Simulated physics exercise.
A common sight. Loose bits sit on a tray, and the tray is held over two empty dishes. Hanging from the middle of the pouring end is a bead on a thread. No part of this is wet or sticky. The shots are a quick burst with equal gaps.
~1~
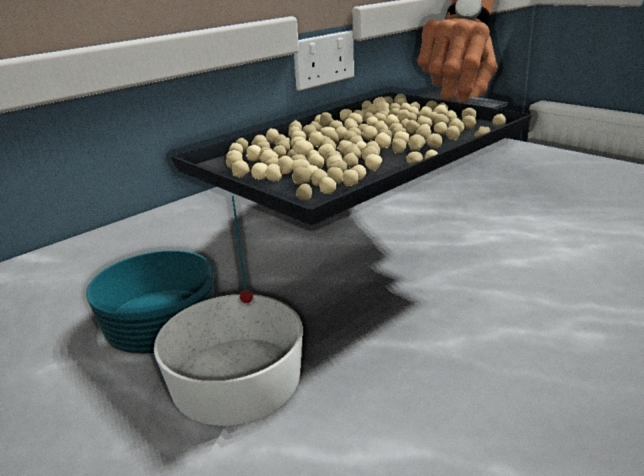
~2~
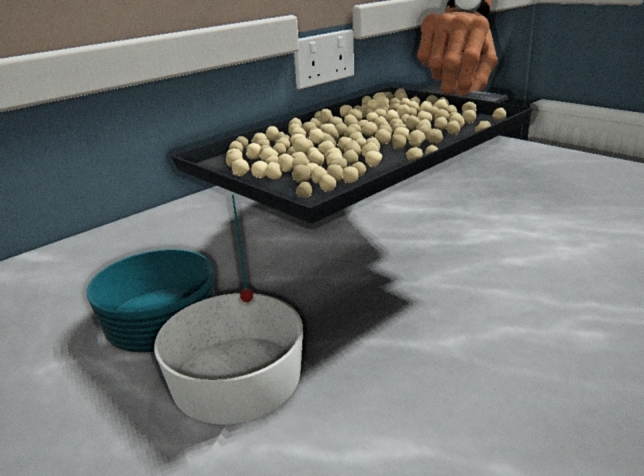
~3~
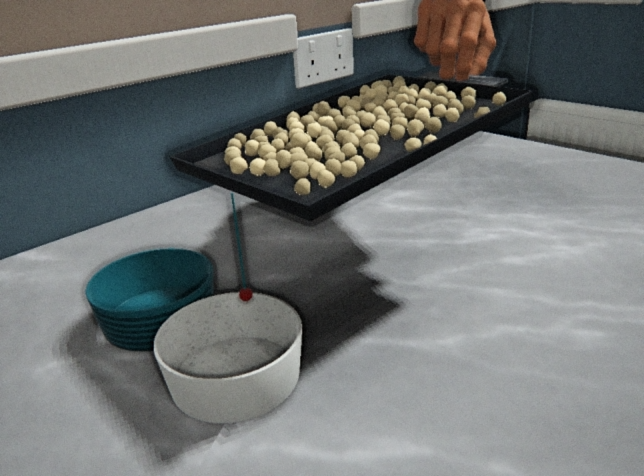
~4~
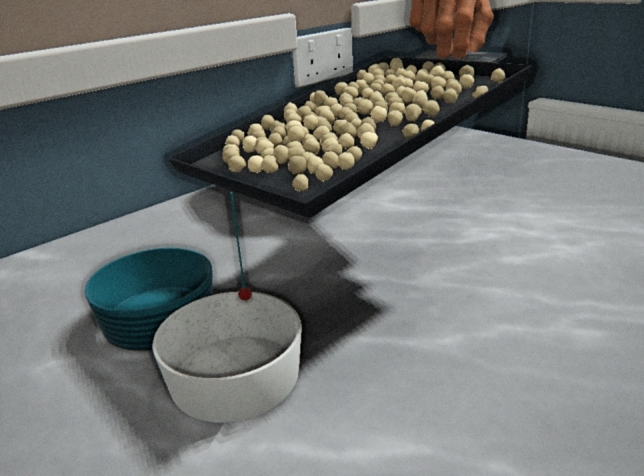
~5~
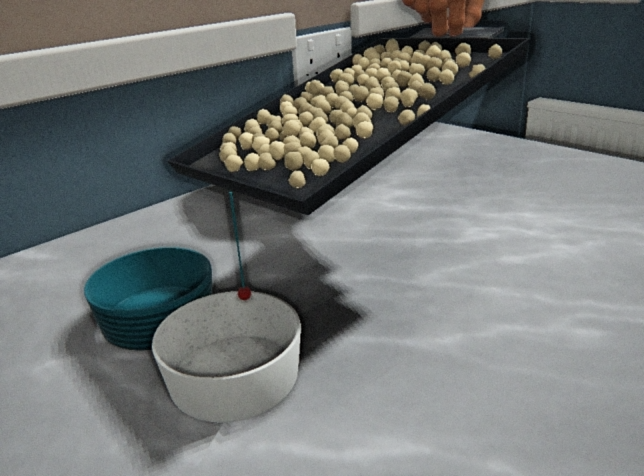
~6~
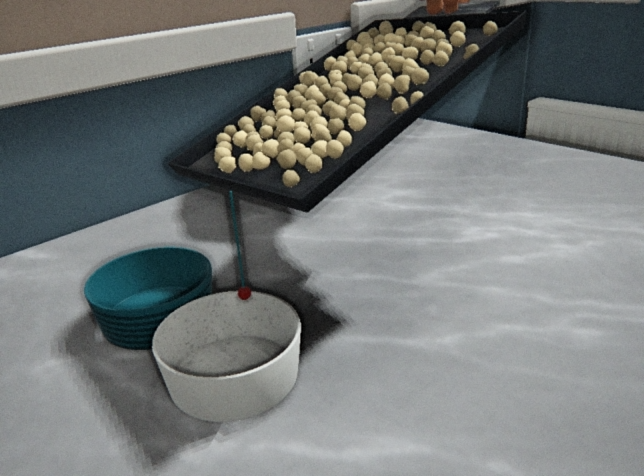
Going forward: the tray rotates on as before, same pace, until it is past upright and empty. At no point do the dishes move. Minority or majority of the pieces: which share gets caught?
The dishes gather above half.
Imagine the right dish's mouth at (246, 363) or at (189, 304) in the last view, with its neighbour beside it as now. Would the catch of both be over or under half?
Result, first setup: The bulk; second setup: The bulk.
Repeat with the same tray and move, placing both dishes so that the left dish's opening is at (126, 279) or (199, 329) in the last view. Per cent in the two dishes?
Trial 1 around 80 percent, trial 2 around 50 percent.
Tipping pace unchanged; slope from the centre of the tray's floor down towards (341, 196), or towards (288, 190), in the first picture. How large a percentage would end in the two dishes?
In turn 30 and 40 in a hundred.
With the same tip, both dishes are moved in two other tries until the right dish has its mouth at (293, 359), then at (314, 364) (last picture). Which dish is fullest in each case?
Well, the left-side one at the first spot and the left-side one at the second.
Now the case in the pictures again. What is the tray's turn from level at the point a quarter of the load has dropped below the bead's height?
Near 95 degrees.
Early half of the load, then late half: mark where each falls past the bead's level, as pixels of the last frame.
Around (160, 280), followed by around (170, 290).
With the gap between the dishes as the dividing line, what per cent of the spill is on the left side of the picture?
About 90 per cent.
Soon, tray tipped steeply; nearly all on the tray; a stray few in the left dish; a stray few in the air.
A while on, tray tipped past a quarter turn; a small part on the tray; about a quarter in the right dish; about a third in the left dish; a small part outside both; about a quarter in the air.
Towards the end, tray tipped past a quarter turn; about a third in the right dish; about half in the left dish; a small part outside both.
Finally, tray tipped past a quarter turn; about a third in the right dish; about half in the left dish; a small part outside both.
